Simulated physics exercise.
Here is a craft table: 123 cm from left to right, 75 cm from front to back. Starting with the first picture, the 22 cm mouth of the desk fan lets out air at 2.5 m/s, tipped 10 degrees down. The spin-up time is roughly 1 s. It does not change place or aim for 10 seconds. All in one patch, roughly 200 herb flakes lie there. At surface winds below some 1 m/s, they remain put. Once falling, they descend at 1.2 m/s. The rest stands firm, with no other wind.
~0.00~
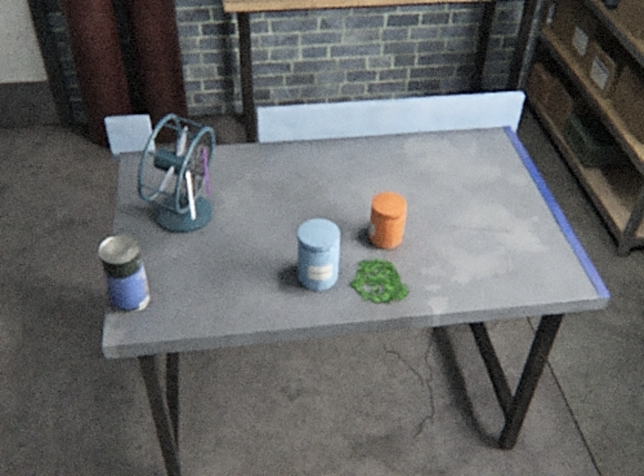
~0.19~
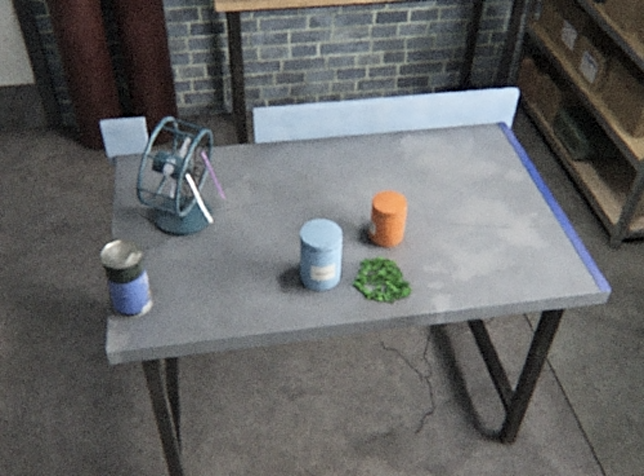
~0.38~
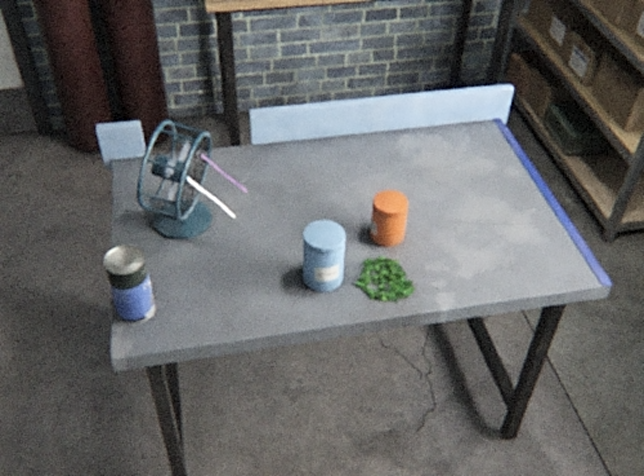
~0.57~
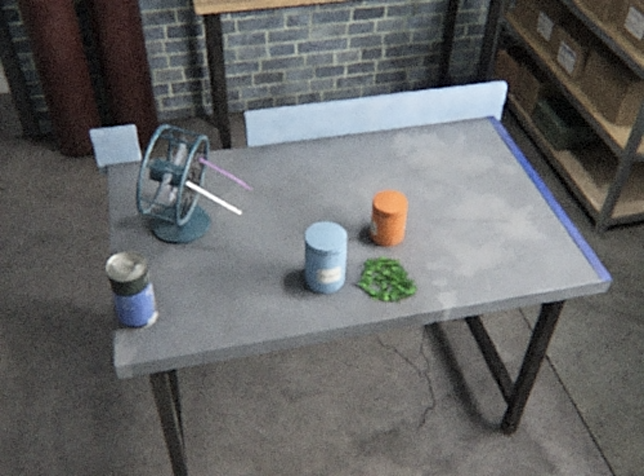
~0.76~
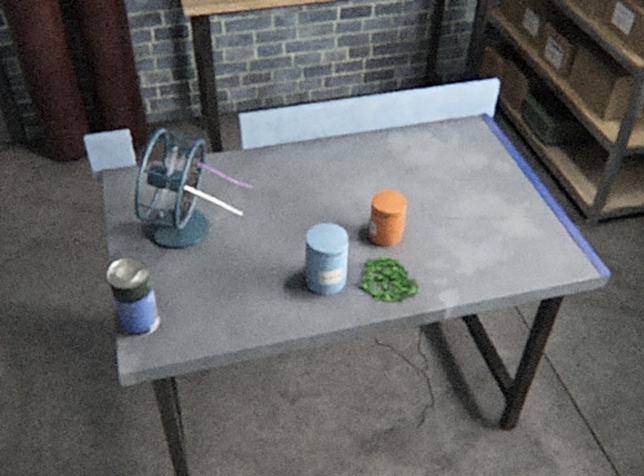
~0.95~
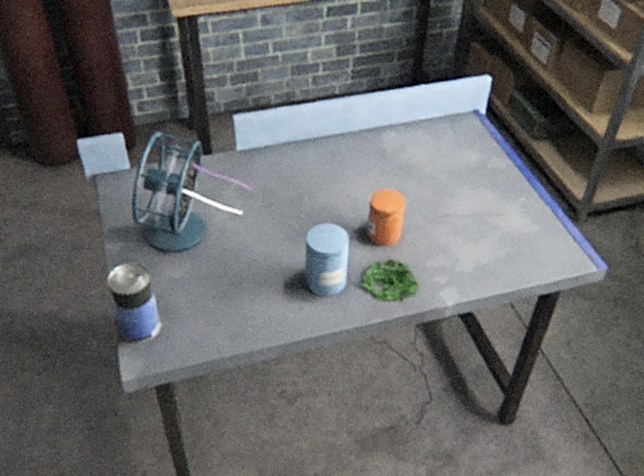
Two ribbons on the desk fan lifted and streamed out to the right, fluttering over the gray table, and later a few green herb flakes beside the blue and orange jars shifted very slightly.
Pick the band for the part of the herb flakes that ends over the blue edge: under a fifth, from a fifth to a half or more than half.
Under a fifth.
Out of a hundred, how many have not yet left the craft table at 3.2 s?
Estimate: Near 40 percent.
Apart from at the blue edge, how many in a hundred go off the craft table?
60 %.
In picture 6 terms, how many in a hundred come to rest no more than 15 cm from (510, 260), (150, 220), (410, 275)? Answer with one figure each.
Roughly 0 %, 0 % and 40 %, in that order.
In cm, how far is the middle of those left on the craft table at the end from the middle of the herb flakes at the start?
5 cm.
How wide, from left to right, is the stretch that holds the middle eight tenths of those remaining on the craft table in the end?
The middle group spans some 10 cm.
After 2.0 s, 44 % are on the move or not yet settled, 0 % are over the blue edge; the middle of those still in play is near (381, 288).
After 3.2 s, 42 % are on the move or not yet settled, 0 % are over the blue edge; the middle of those still in play is near (380, 279).
After 5.5 s, 36 % are on the move or not yet settled, 0 % are over the blue edge; the middle of those still in play is near (380, 279).
After 10.0 s, at the end, 0 % are over the blue edge; the middle of those still in play is near (376, 277).
